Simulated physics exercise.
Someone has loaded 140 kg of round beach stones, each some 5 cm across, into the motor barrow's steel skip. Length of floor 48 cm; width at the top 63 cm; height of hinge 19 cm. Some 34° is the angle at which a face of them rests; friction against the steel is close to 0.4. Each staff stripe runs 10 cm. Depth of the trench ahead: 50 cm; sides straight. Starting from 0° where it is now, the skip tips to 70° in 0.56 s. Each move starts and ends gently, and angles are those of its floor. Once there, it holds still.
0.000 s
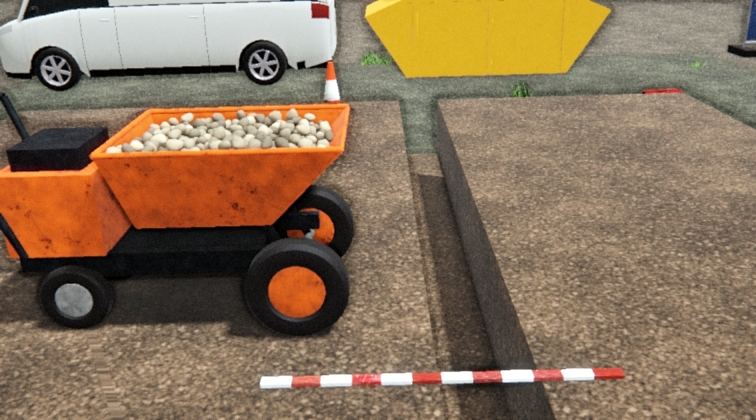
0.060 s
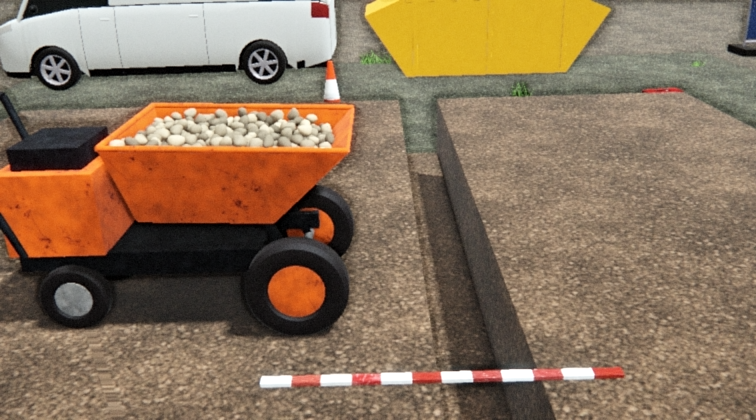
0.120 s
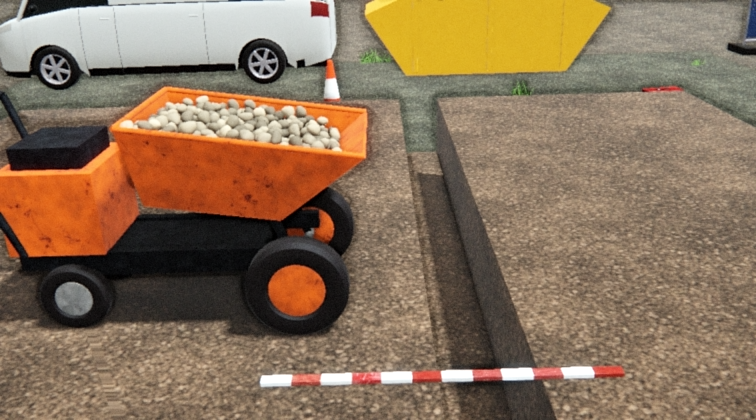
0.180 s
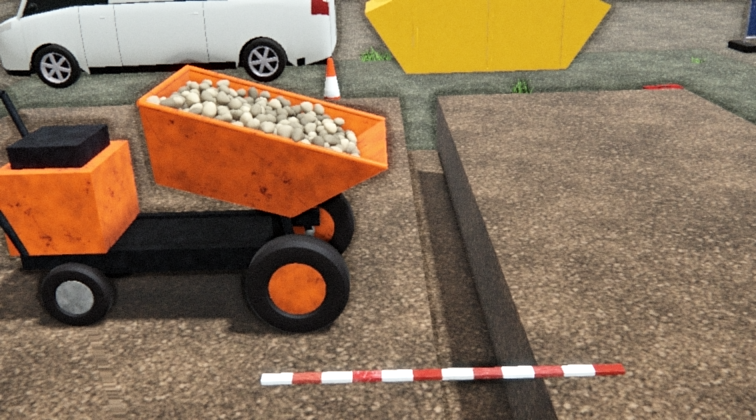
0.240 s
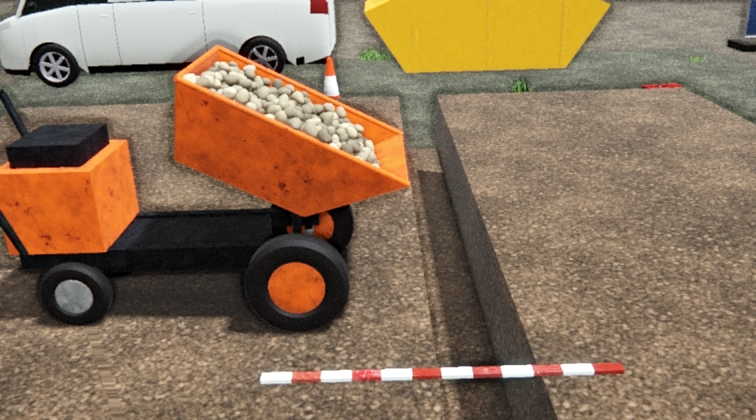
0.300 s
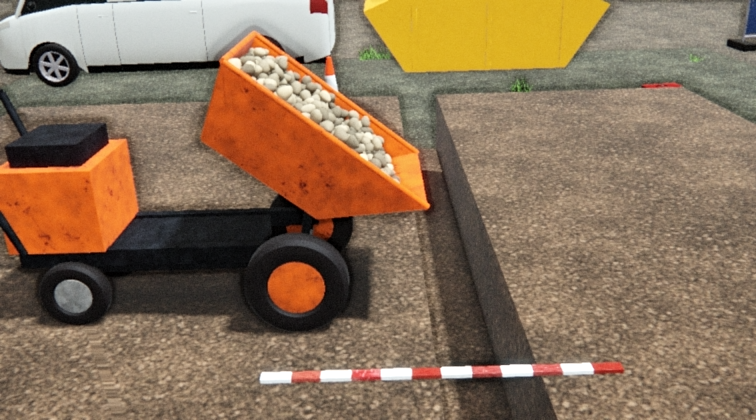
An orange skip full of round stones tilts steeply forward on a small wheeled barrow.
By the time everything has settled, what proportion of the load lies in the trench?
About 45 percent of the load.
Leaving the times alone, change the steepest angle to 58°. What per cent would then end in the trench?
The trench would hold about 50% of it.
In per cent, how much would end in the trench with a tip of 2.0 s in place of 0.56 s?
It would come to roughly 75 per cent.
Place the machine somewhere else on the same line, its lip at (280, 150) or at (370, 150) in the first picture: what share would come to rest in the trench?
I'd expect close to 90 per cent at the first and 25 per cent at the second.
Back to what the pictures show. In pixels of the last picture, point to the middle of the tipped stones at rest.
Around (533, 281).
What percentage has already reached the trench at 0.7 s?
By that point it's something like 30 in a hundred.
After 0.4 s the floor is at 59°; 100 % in the skip; the foremost stones are at (435, 214).
After 0.7 s the floor is at 70°; 61 % in the skip, 29 % in the trench, 10 % past the trench; the foremost stones are at (538, 278).
After 1.0 s the floor is at 70°; 4 % in the skip, 41 % in the trench, 55 % past the trench; the foremost stones are past the picture's edge.
After 3.0 s the floor is at 70°; 0 % in the skip, 45 % in the trench, 55 % past the trench; the foremost stones are past the picture's edge.
